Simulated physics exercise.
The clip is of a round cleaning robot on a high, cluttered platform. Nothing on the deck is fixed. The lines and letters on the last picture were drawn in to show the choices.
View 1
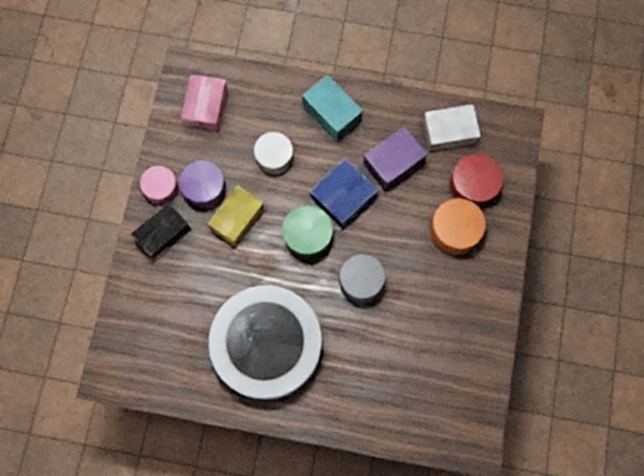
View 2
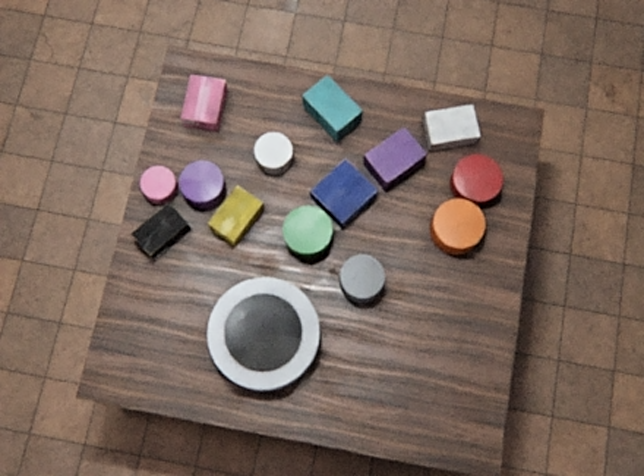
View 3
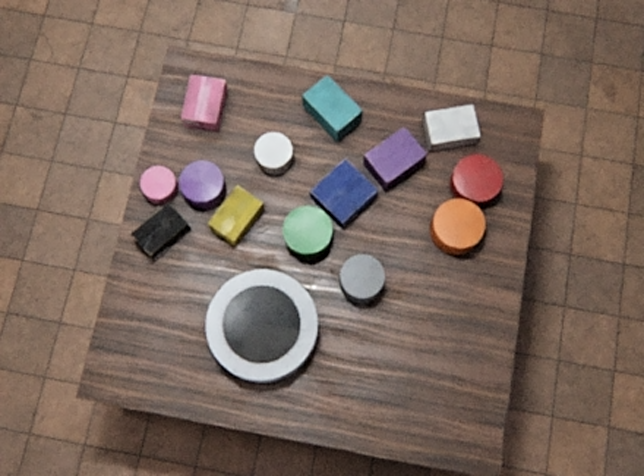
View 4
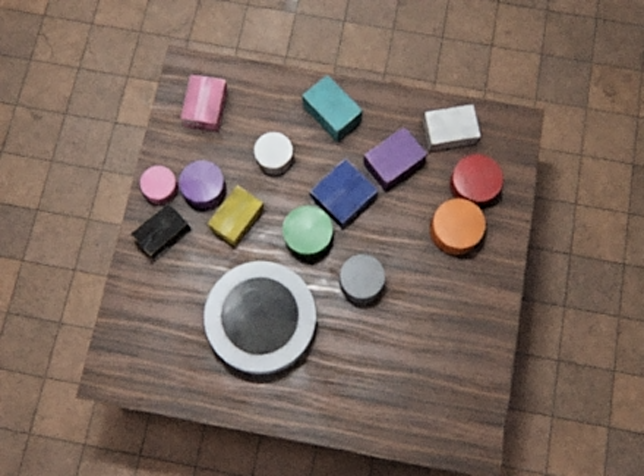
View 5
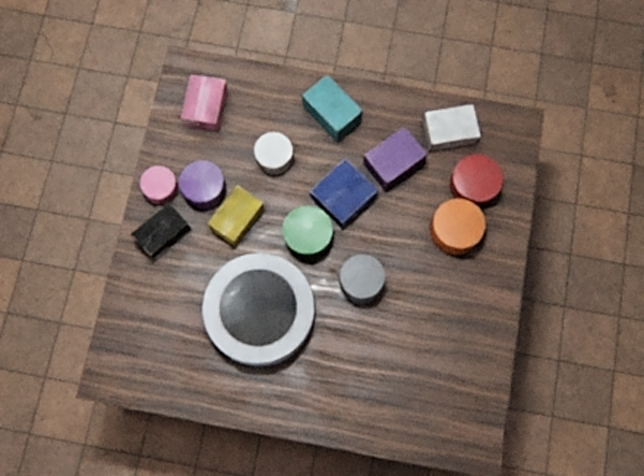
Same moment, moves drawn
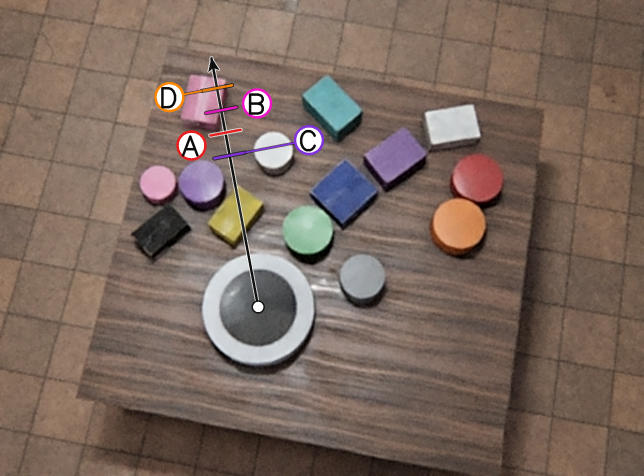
On a cluttered wooden platform, a round cleaning robot moves slightly upward past still, colourful objects.
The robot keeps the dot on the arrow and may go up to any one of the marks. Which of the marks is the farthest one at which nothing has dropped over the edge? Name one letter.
It can go as far as A.
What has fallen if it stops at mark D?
The pink parcel.
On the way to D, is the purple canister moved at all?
By then, yes.
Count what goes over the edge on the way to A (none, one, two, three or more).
In all, none.
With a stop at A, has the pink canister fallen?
No.
On the marked copy, A at (225, 133); B at (221, 110); C at (230, 155); D at (217, 88); the arrow from (258, 307) to (211, 58); the white dot at (258, 307).
With A. Early on, robot (247, 245); purple canister (192, 161); purple crate (399, 158).
Further on, robot (236, 183); purple canister (161, 118); pink parcel (201, 92).
At the end, robot (227, 138); purple canister (154, 113); pink parcel (190, 56); nothing has fallen.
As for the rest, B drops the pink parcel; C is safe but short; D drops the pink parcel.
